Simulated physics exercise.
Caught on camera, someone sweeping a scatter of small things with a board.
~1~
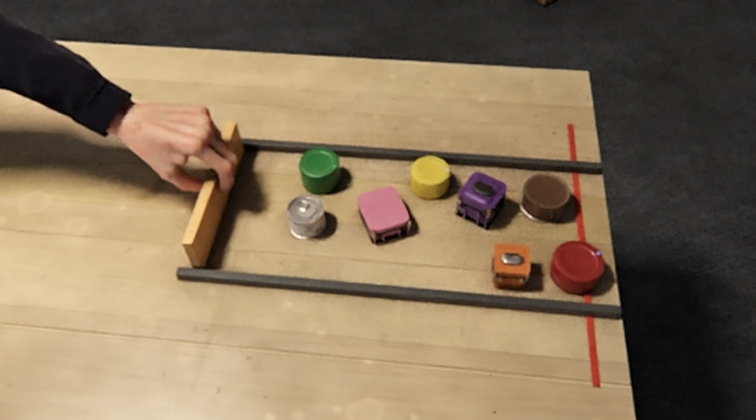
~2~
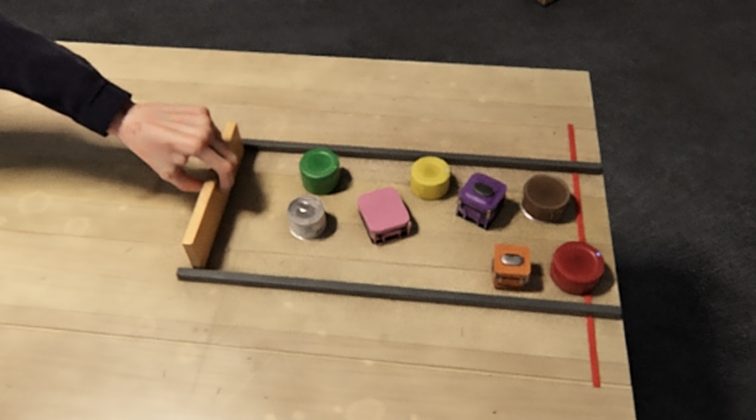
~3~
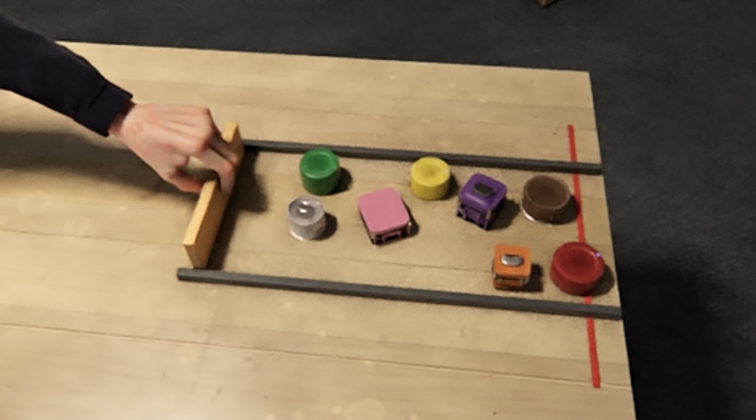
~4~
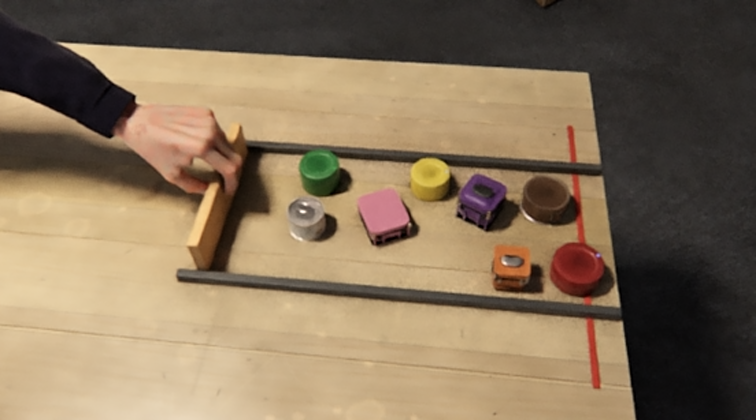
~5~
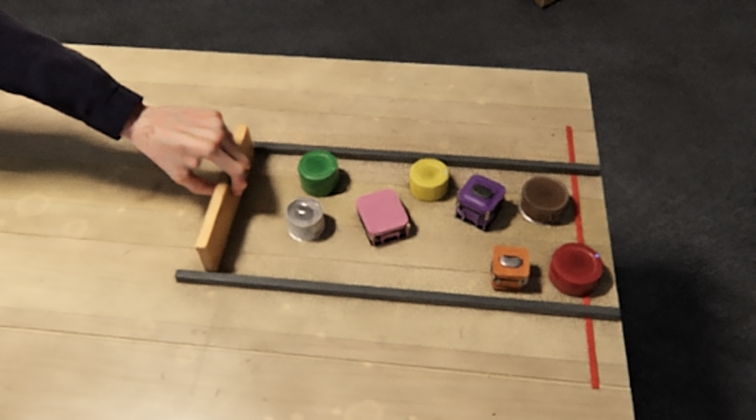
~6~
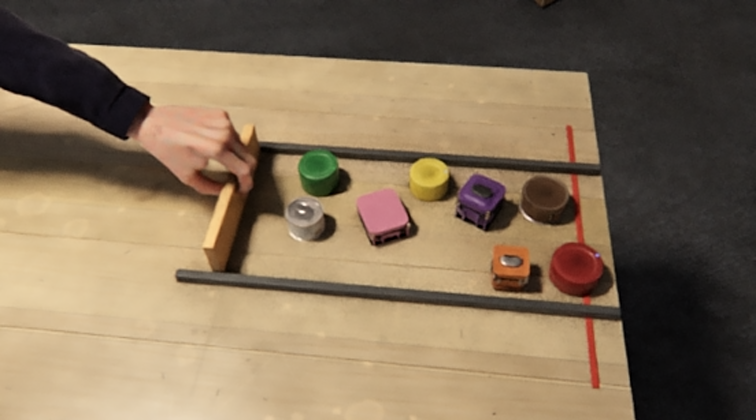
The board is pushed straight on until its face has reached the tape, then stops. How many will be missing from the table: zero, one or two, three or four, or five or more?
The number that fall off is five or more.
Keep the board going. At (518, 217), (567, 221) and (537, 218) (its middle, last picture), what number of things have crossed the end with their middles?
In that order 1, 5 and 2.
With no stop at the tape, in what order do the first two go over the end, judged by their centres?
Earliest first: The brown tin, the purple case.
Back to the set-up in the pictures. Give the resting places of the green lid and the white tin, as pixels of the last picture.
The green lid at (600, 196), the white tin at (604, 248).
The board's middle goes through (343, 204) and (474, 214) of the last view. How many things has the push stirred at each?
3 and 6.
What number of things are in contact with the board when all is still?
That makes 3.
A little later, none off yet; red lid at rest near (576, 269); brown tin at rest near (544, 200); orange case at rest near (509, 268).
Next, none off yet; red lid at rest near (576, 269); brown tin shifted about its own width near (591, 196); orange case at rest near (509, 268).
When it is over, the number that fall off is five or more; down, pink case, yellow lid, purple case, brown tin and red lid.
